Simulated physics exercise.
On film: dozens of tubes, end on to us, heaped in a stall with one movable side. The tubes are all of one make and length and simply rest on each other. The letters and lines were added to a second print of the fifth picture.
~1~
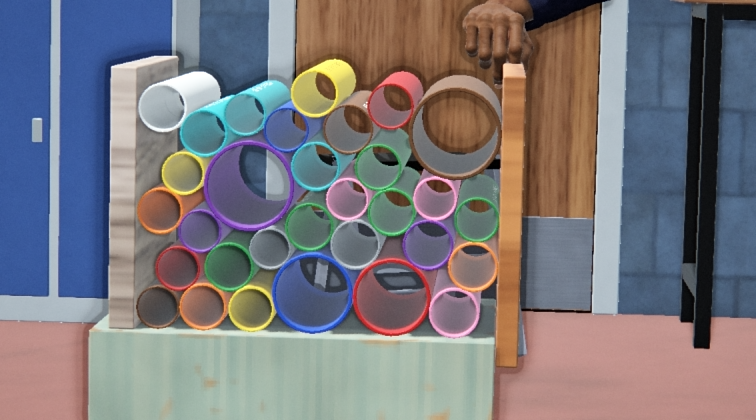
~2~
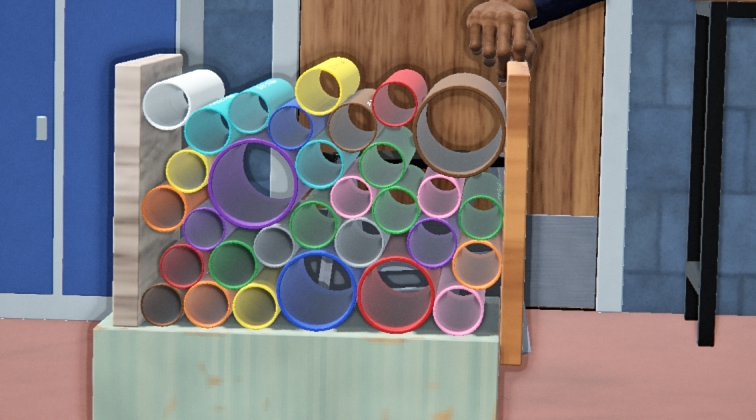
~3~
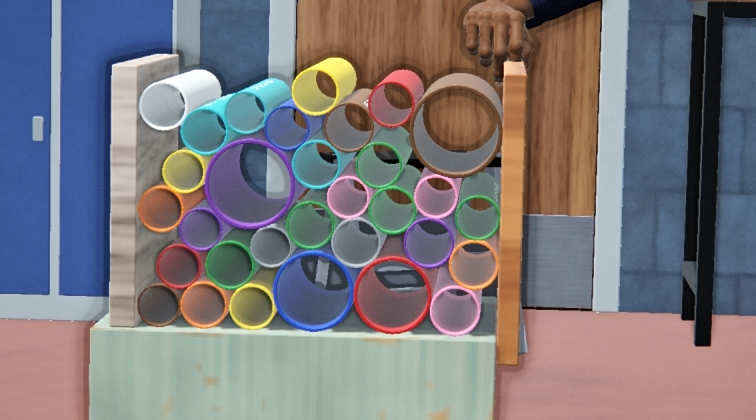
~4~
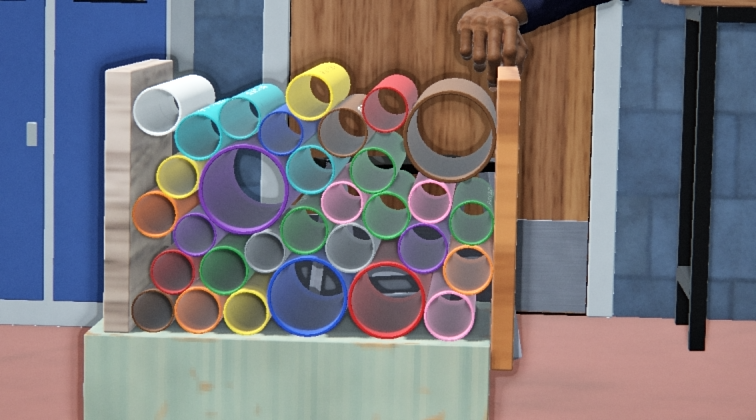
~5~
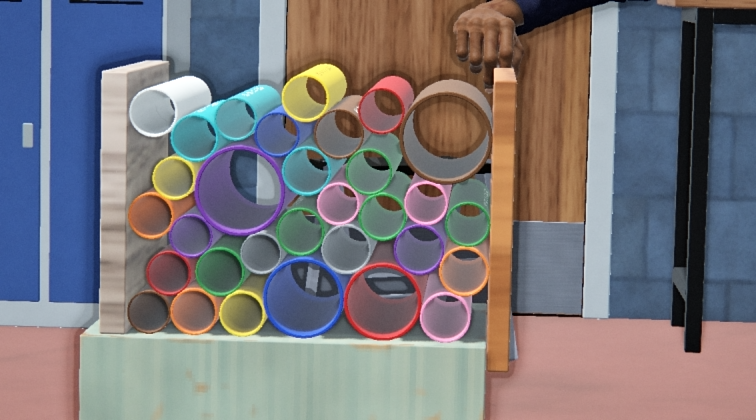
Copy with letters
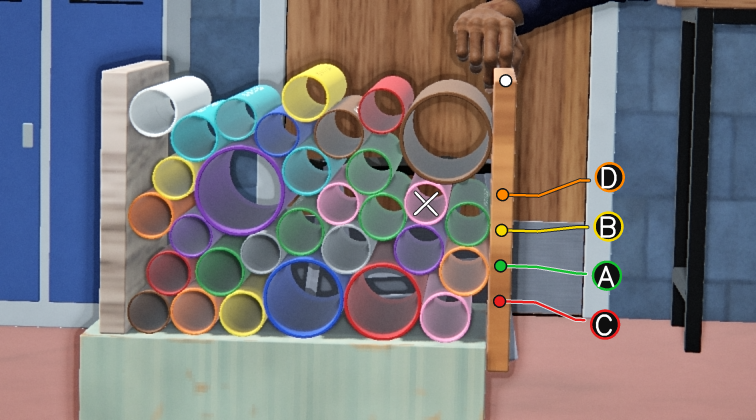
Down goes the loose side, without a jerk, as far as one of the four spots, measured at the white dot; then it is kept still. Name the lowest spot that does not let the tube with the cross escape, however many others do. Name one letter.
The answer is mark B.
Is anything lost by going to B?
Yes.
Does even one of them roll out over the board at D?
At D: No.
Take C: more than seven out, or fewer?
It loses more than seven.
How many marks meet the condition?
The number is two.
On the copy, A at (501, 266); B at (502, 230); C at (500, 302); D at (503, 195); the cross at (426, 204); the white dot at (506, 81).
On B. First, top of the board (493, 150).
Then, top of the board (491, 228).
Finally, top of the board (491, 229), one out over the board, the crossed one still inside.
By contrast, A lets the crossed one out; C lets the crossed one out; D keeps the crossed one inside.
